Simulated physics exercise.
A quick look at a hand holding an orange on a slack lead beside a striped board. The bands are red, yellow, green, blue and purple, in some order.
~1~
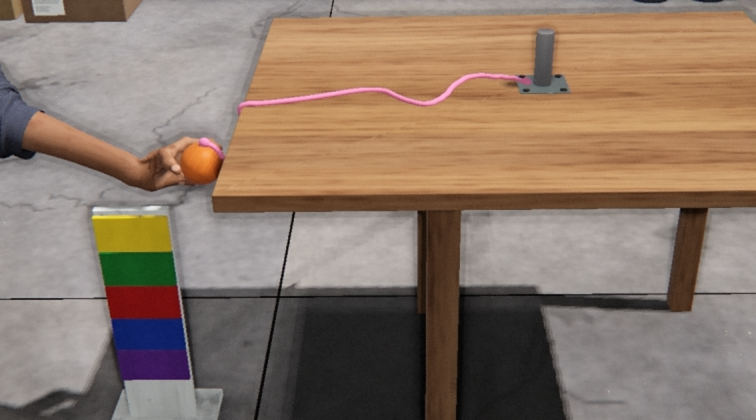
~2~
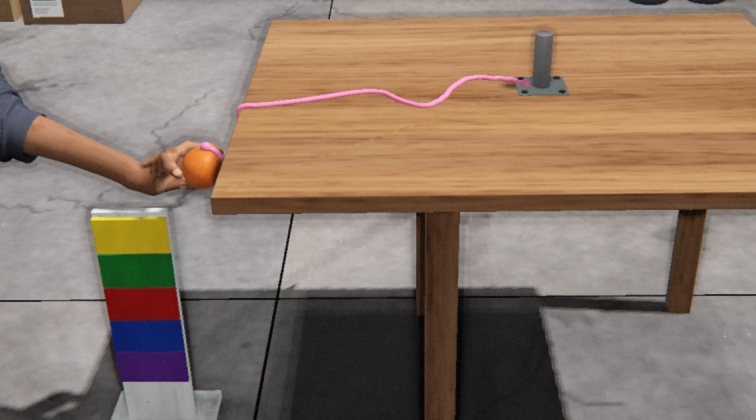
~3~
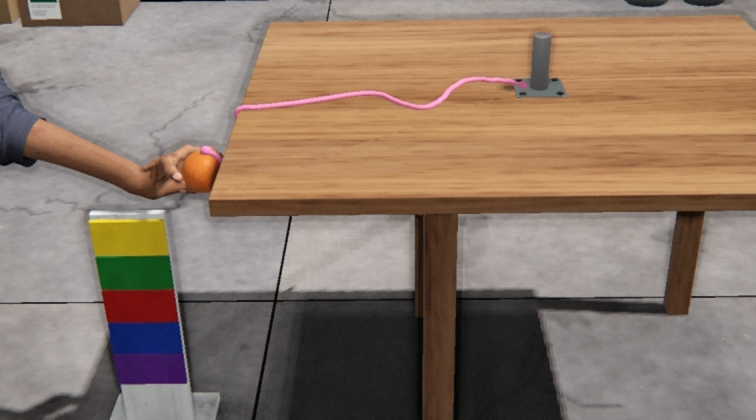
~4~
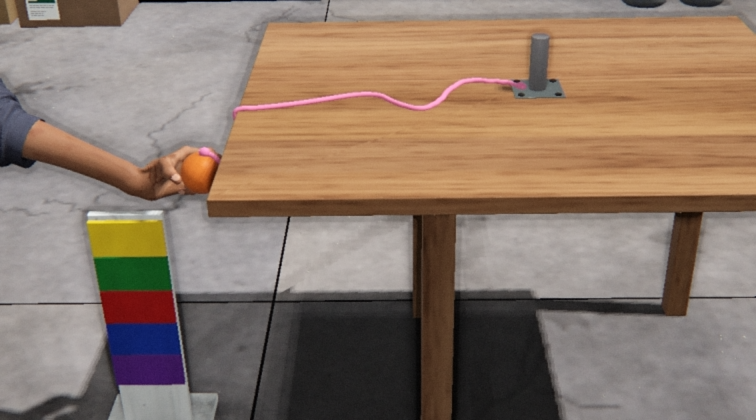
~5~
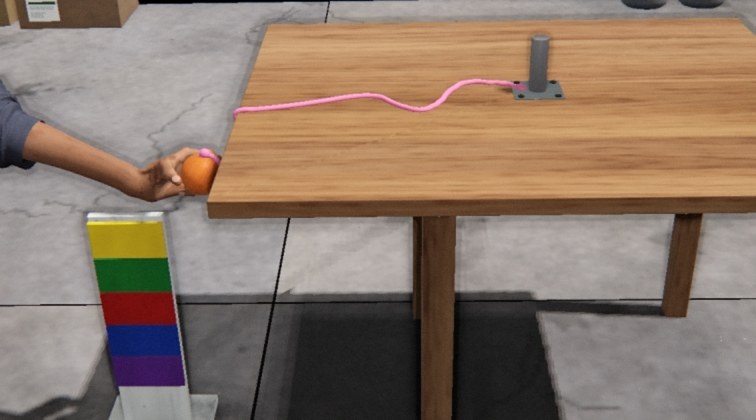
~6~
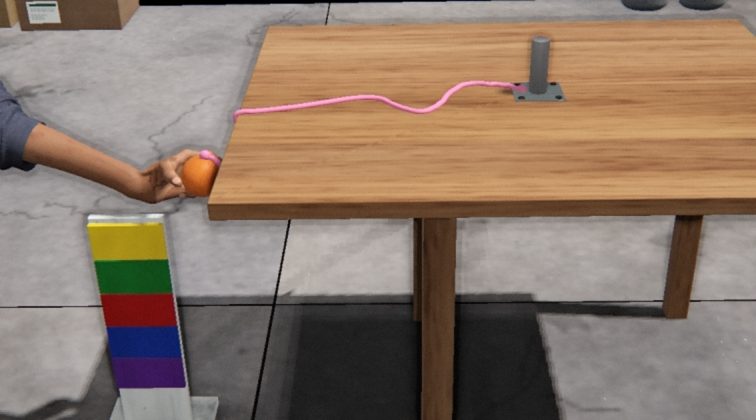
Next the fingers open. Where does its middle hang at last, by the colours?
The lead holds its middle at green.
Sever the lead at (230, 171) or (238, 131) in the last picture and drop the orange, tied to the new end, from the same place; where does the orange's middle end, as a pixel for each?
In that order: (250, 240) and (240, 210).
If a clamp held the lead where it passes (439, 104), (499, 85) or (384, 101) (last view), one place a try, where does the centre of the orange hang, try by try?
Try by try, around (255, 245), (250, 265) and (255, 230).
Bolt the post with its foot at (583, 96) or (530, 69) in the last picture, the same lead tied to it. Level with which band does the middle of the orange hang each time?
In that order: Yellow; green.
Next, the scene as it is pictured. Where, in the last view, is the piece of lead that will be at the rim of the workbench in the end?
That spot is around (302, 106).
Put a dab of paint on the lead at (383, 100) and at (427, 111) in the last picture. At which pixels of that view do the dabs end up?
Near (324, 104) and (380, 100).
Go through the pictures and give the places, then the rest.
Orange (202, 164); yellow (132, 236); green (137, 270); red (143, 304); blue (148, 336); purple (153, 366), in the first frame.
Orange (203, 168); lead through (492, 79) (446, 96) (387, 94) (312, 100) (241, 124), in the second frame.
Orange (203, 172), in the third frame.
Orange (202, 173); lead through (489, 82) (442, 99) (383, 97) (308, 102) (237, 127), in the fourth frame.
Orange (202, 174), in the fifth frame.
Orange (203, 176); lead through (489, 85) (443, 102) (383, 100) (309, 106) (238, 130), in the sixth frame.
Early on, orange near (279, 265); level with green.
Midway, orange near (237, 273); level with green.
Finally, orange near (249, 274); level with green. At green.
